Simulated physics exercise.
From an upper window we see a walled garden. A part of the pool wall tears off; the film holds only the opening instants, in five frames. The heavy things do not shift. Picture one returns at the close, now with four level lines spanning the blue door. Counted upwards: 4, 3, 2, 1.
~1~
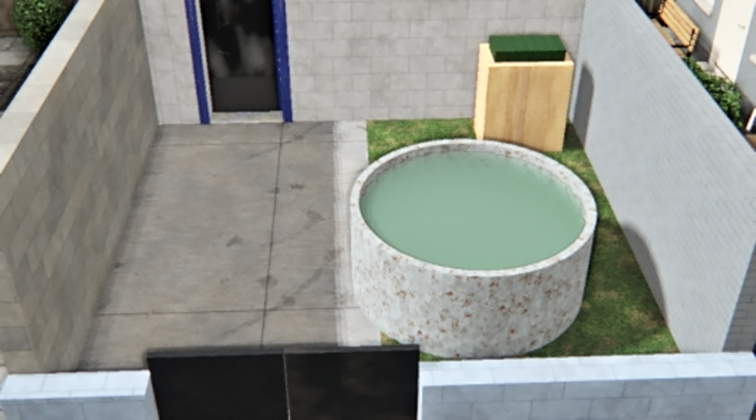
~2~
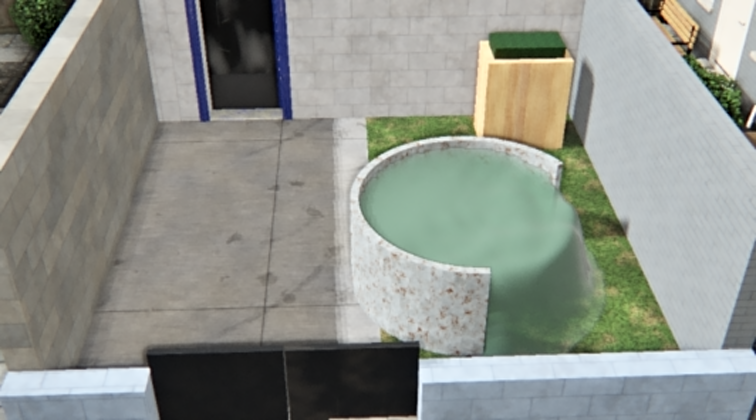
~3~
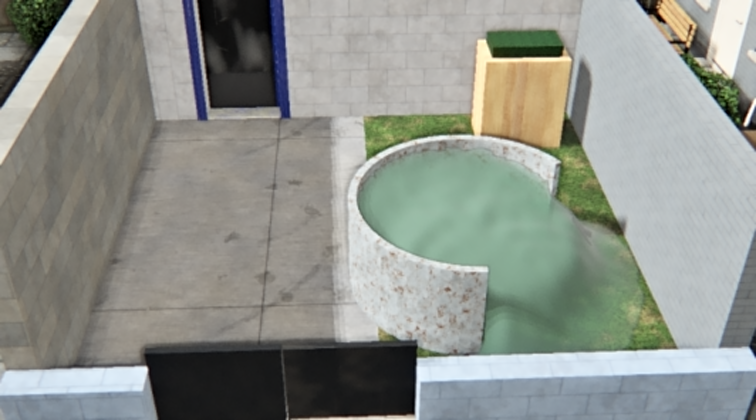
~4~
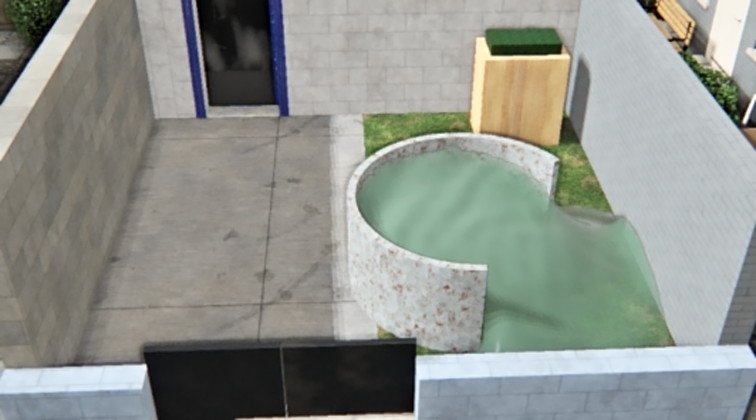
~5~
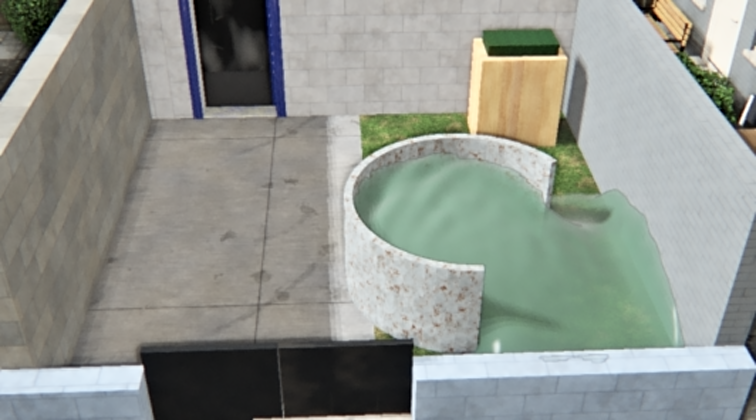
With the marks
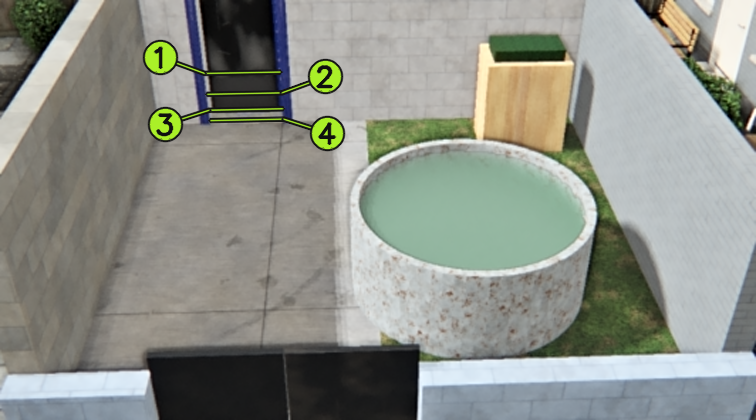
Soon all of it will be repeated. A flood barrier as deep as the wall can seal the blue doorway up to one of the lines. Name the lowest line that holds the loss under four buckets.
Choose 3.
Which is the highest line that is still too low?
4.
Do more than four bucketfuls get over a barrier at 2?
No, not at all.
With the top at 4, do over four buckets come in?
Yes, that goes wrong.
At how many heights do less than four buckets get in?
Three.
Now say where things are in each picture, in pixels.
Water in the pool at rest, its middle at (472, 207); foot of the blue doorway at (247, 123); shut gate at (285, 361).
Water covers 3 % of the ground and shows as far out as (566, 317).
Water covers 8 % of the ground and shows as far out as (593, 226).
Water covers 12 % of the ground and shows as far out as (614, 215).
Water covers 15 % of the ground and shows as far out as (600, 195).
On the marked copy, 1 at (242, 72); 2 at (244, 93); 3 at (246, 109); 4 at (247, 119); from the bottom up 4, 3, 2, 1.
If 1 is chosen, nothing gets over.
If 2 is chosen, nothing gets over.
If 3 is chosen, nothing gets over.
If 4 is chosen, about 12 bucketfuls get in.
